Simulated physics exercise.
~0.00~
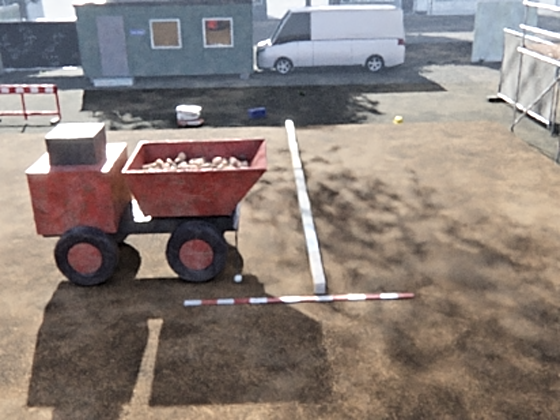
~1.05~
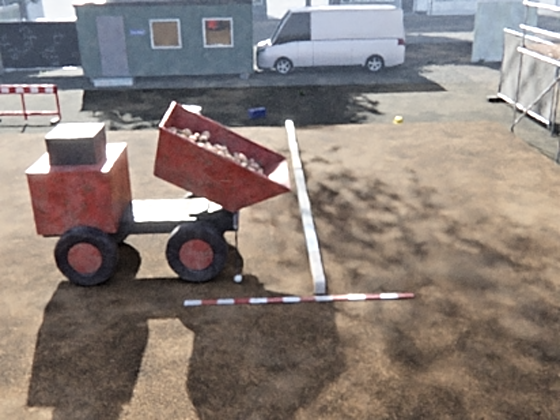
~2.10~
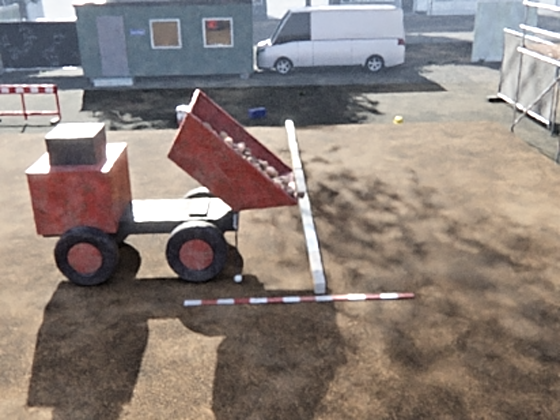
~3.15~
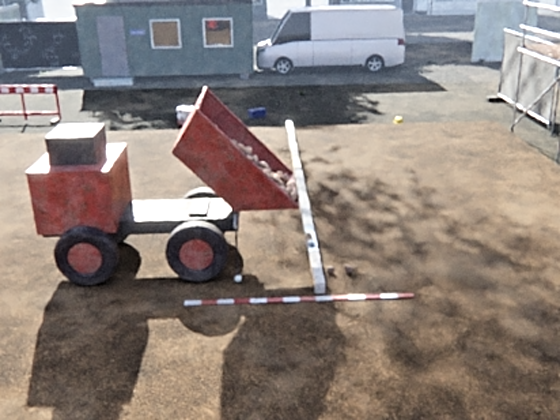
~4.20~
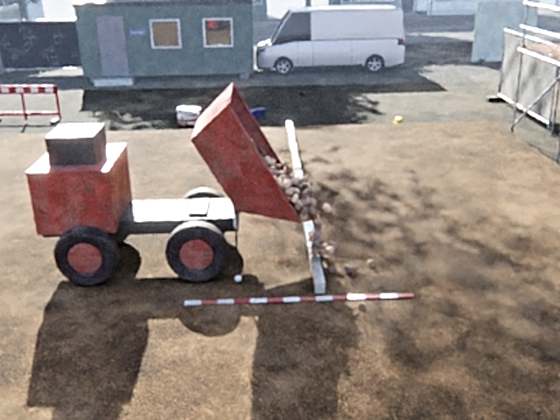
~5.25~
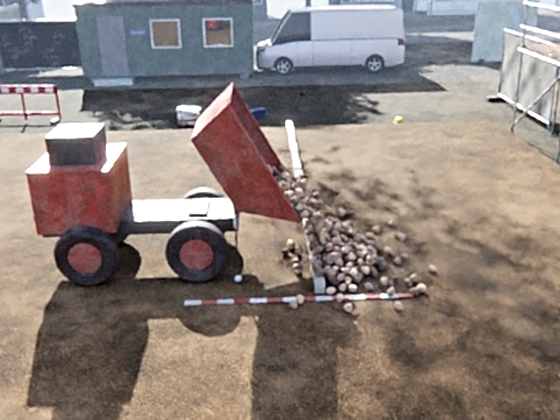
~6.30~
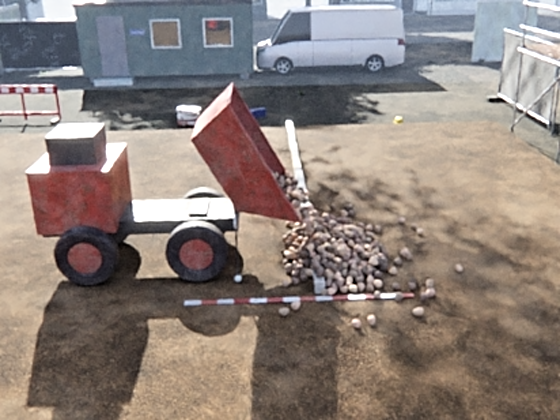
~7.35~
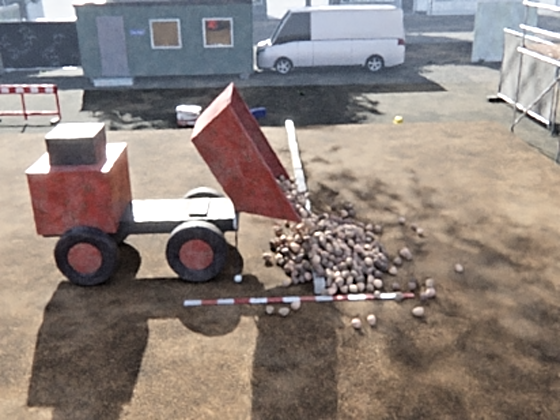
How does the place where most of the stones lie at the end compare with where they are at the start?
At the start the stones lie inside the level red body of the dumper. By the end most of them are in a heap on the ground, lower and to the right, on both sides of the white kerb and beside the striped staff.
